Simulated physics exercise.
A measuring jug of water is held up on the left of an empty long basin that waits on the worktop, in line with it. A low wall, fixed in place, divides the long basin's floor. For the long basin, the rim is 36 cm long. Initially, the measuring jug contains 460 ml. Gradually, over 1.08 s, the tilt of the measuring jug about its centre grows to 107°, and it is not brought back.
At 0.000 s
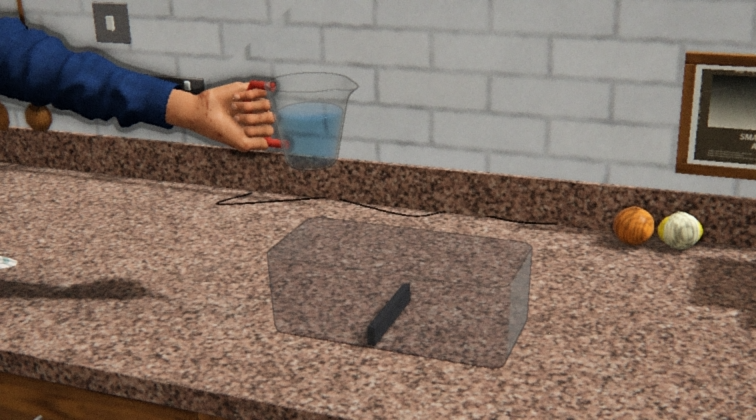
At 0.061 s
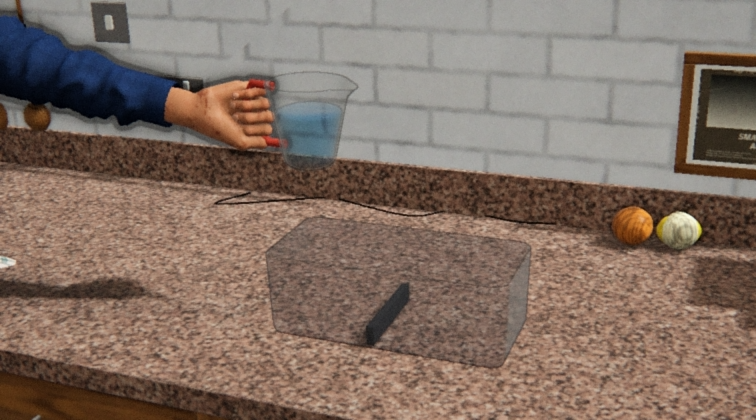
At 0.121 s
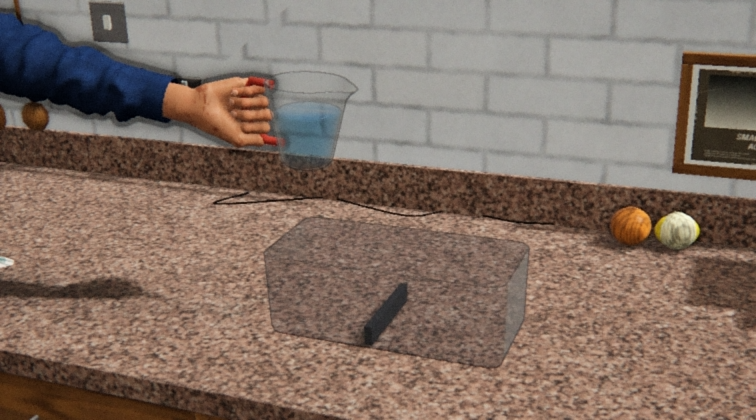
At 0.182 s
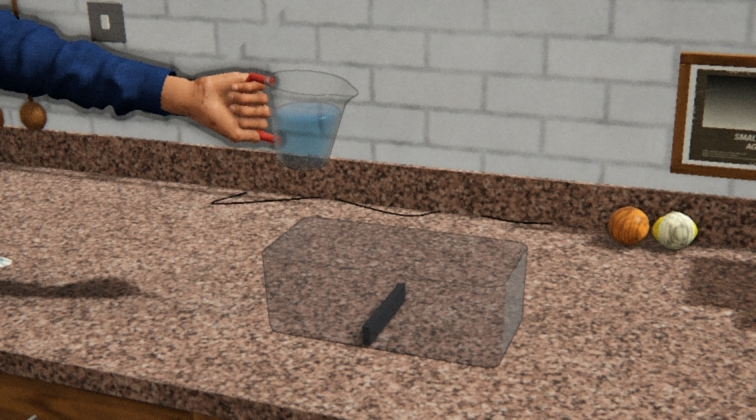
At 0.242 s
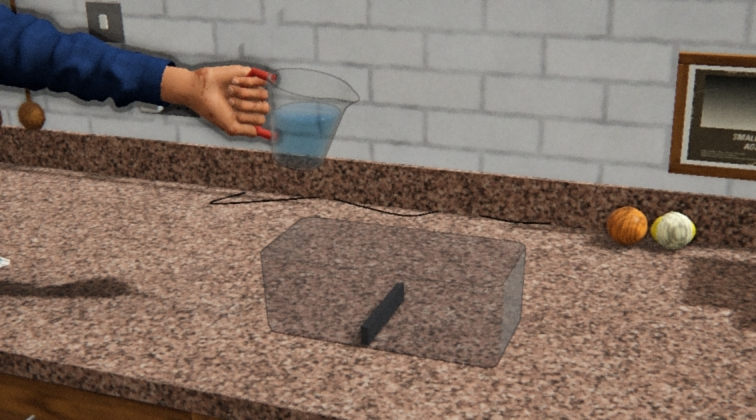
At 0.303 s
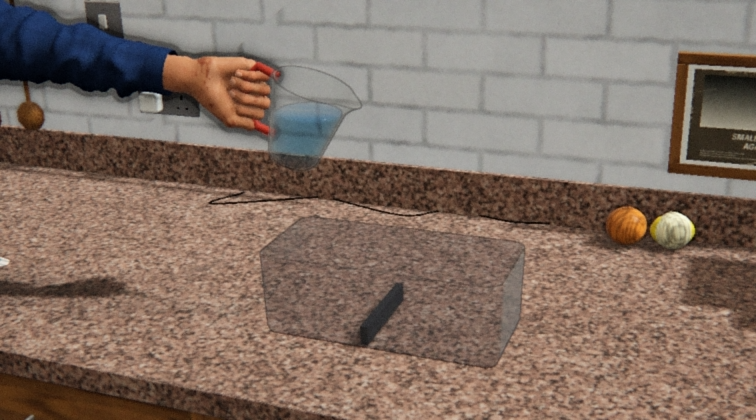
We see a hand in a blue sleeve holding a clear jug of blue liquid above a worktop, behind an empty transparent basin with a dark low wall inside; the hand gradually tilts the jug to the right.
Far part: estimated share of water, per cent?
84 per cent.
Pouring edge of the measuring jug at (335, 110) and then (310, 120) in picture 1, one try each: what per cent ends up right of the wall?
Try 1: Approx. 20 %; try 2: Approx. 10 %.
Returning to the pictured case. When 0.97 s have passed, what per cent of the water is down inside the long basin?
Around 66 parts in a hundred.
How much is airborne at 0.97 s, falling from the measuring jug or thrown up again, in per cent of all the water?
Around 20 percent of the liquid.
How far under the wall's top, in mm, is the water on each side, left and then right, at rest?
Near 28 mm for the left and near 18 mm for the right.
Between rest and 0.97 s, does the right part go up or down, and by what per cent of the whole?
The amount climbs by around 20.
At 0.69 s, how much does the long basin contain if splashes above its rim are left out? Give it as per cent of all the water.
2 %, roughly.
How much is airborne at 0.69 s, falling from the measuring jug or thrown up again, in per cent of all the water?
I'd say close to 22 per cent.
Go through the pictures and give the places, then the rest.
In the first picture, tilt 0°; pouring edge (358, 87); surface from (280, 107) to (343, 112); the long basin's rim runs from (288, 236) to (521, 267); the wall's top is at (390, 305).
In the second picture, tilt 1°; pouring edge (357, 87); surface from (279, 106) to (341, 112).
In the third picture, tilt 3°; pouring edge (357, 90); surface from (279, 106) to (341, 112).
In the fourth picture, tilt 7°; pouring edge (358, 94); surface from (277, 107) to (340, 112).
In the fifth picture, tilt 13°; pouring edge (359, 100); surface from (277, 107) to (340, 113).
In the sixth picture, tilt 19°; pouring edge (361, 107); surface from (276, 108) to (343, 114).
Then, 0.69 s in, the tilt is 76° and 76 per cent is still to pour, 0 is left of the wall and 2 right of it.
Then, 0.97 s in, the tilt is 104° and 13 per cent is still to pour, 4 is left of the wall and 63 right of it.
Then, 1.26 s in, the tilt is 107° and 0 per cent is still to pour, 15 is left of the wall and 83 right of it.
Then, 1.58 s in, the tilt is 107° and 0 per cent is still to pour, 15 is left of the wall and 84 right of it.
Finally, 15 per cent lies left of the wall, 84 right of it and 1 outside.
